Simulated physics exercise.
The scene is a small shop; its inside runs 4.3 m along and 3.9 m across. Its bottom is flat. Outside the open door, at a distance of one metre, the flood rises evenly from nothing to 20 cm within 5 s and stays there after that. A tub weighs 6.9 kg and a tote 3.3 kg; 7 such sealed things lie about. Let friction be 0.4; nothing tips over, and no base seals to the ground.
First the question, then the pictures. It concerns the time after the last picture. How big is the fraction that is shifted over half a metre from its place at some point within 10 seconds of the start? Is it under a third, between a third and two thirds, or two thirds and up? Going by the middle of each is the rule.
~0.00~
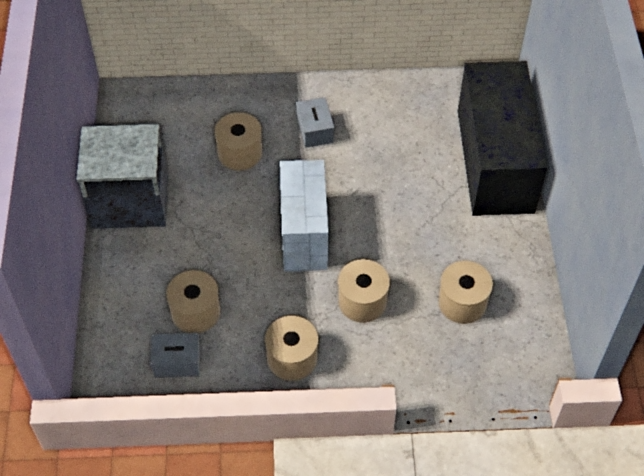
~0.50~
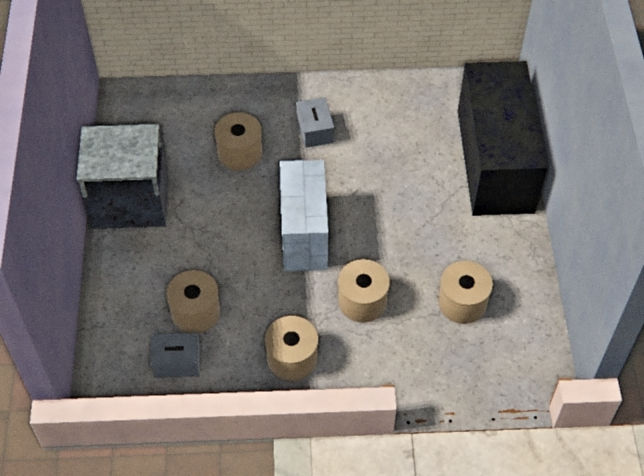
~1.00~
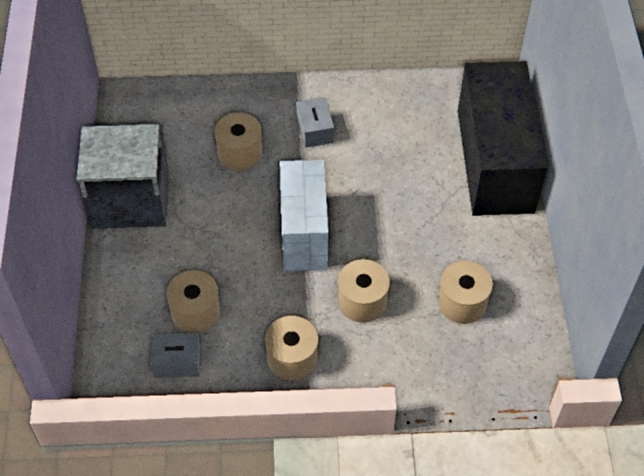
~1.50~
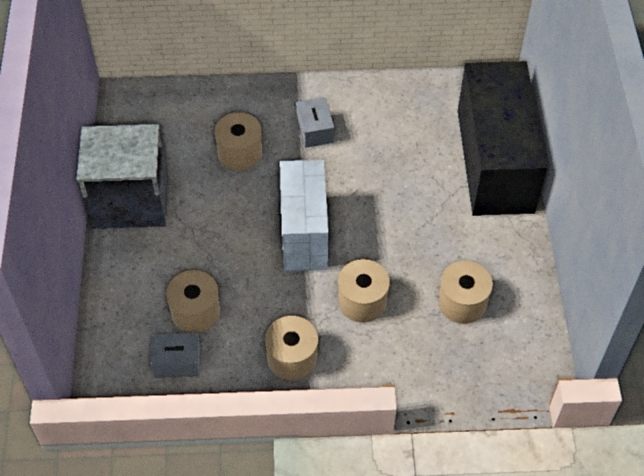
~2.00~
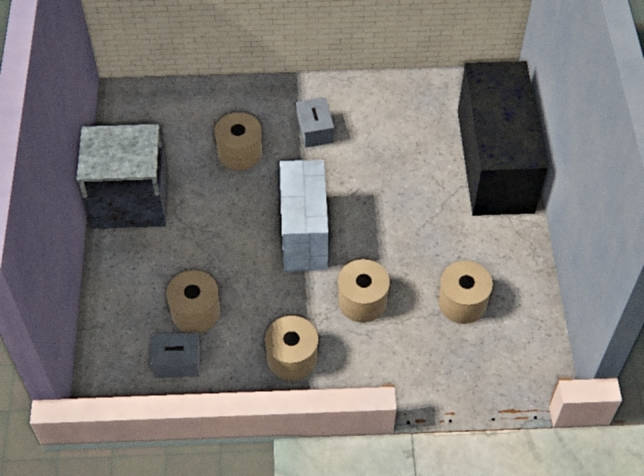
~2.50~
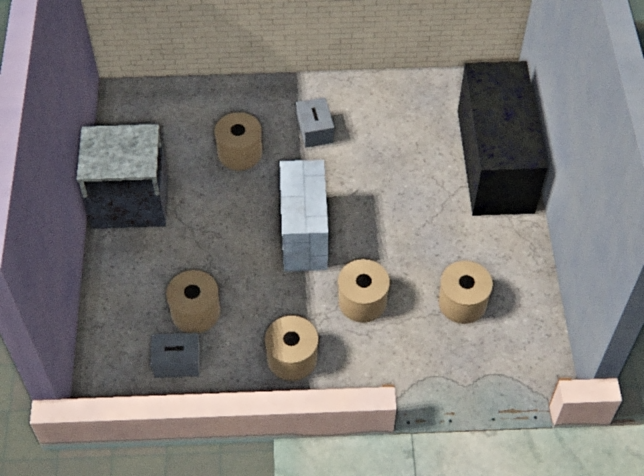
Prediction: A middle fraction.
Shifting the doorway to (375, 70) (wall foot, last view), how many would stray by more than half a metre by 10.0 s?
So the tally would be 6.
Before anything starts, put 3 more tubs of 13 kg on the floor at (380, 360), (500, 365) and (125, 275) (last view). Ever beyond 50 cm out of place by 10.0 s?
The first one stays inside the mark, the next tops the mark, and the last stays inside the mark.
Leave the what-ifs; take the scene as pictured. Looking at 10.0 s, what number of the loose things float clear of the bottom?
Count: 3.
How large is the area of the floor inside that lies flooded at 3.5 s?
Somewhere around 1.5 m2, roughly.
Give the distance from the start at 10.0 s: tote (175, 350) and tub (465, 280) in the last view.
Respectively 0 and 250 cm.
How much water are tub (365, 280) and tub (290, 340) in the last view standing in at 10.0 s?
First about 3 cm, second about 3 cm.
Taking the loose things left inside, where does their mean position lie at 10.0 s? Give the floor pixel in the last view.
Close to pixel (248, 244).
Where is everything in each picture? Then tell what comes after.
In the first picture, a tub at (467, 282), on the bottom; a tub at (364, 281), on the bottom; 0.0 m2 under water; 0 of 7 have shifted.
In the second picture, a tub at (467, 282) rests on the ground; a tub at (364, 281) rests on the ground; 0.0 m2 under water; 0 of 7 have shifted.
In the third picture, a tub at (467, 282), on the bottom; a tub at (364, 281) rests on the ground; 0.0 m2 under water; 0 of 7 have shifted.
In the fourth picture, a tub at (467, 282) rests on the ground; a tub at (364, 281) rests on the ground; water covers 0.0 m2; 0 of 7 have shifted.
In the fifth picture, a tub at (467, 282), on the bottom; a tub at (364, 281) rests on the ground; 0.0 m2 under water; 0 of 7 have shifted.
In the sixth picture, a tub at (467, 282) rests on the ground; a tub at (364, 281) rests on the ground; water covers 0.3 m2; 0 of 7 have shifted.
After 3.5 s 0 of 7 are over 50 cm from their spots; 0 afloat.
After 4.5 s 1 of 7 are over 50 cm from their spots; 0 afloat.
After 7.0 s 3 of 7 are over 50 cm from their spots; 1 afloat.
After 10.0 s 3 of 7 are over 50 cm from their spots, and 3 have been at some point; 3 afloat.
